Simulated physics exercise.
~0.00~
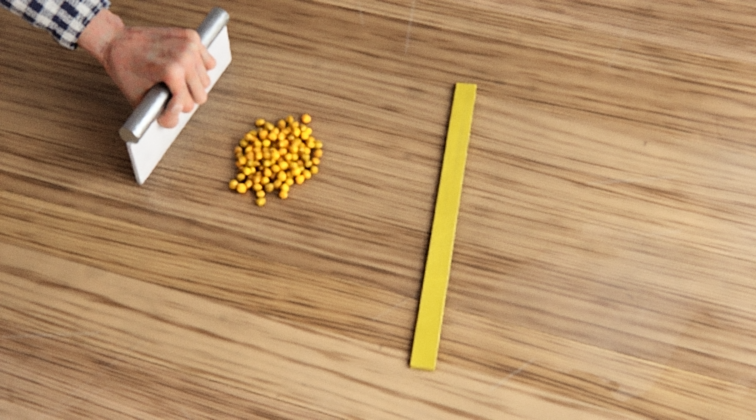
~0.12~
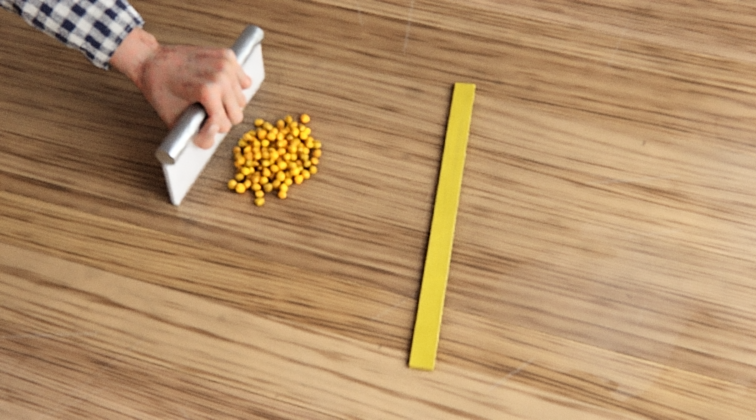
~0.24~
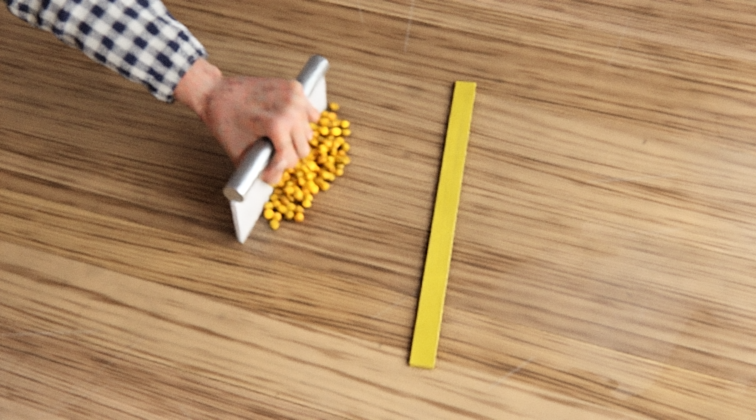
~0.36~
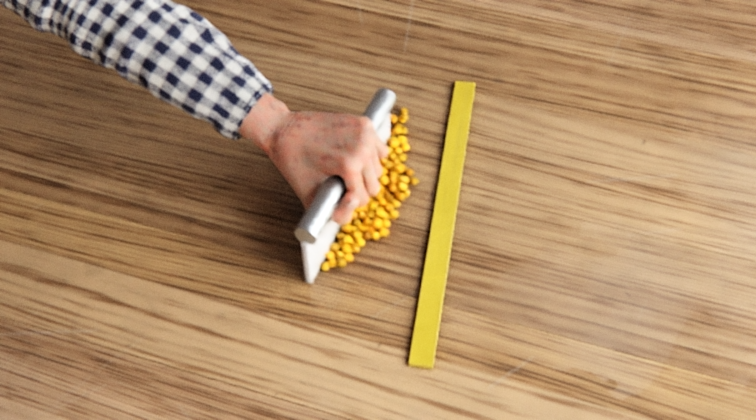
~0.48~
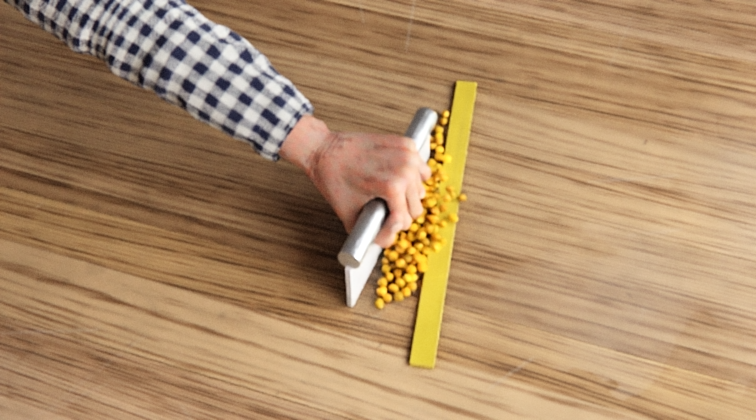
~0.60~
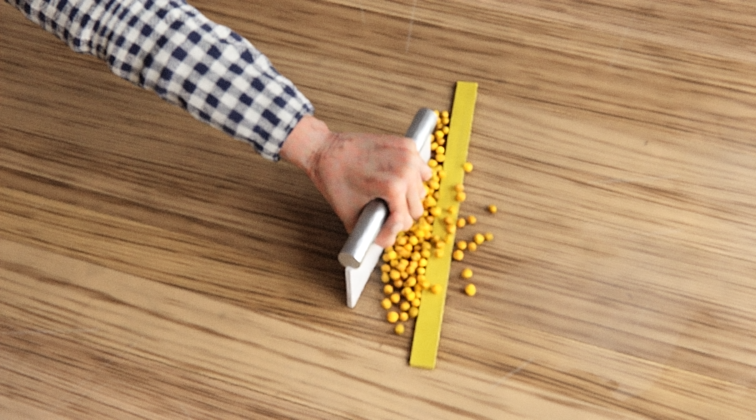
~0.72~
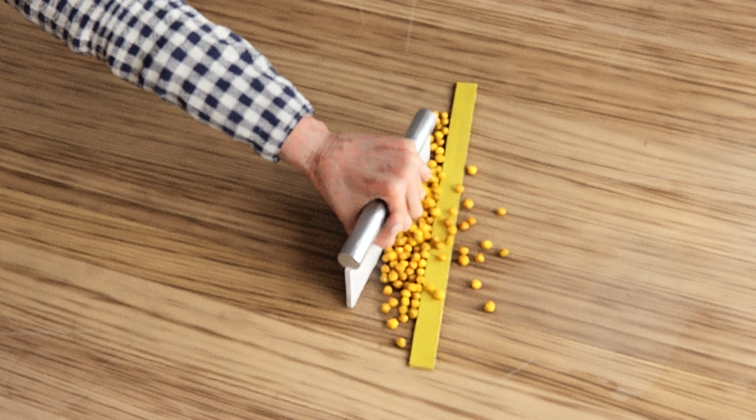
A hand in a checked sleeve slid a metal scraper right and downward, pushing a pile of small yellow kernels across a wooden surface to a yellow strip, then held still as some rolled over it and most stayed bunched against the blade.
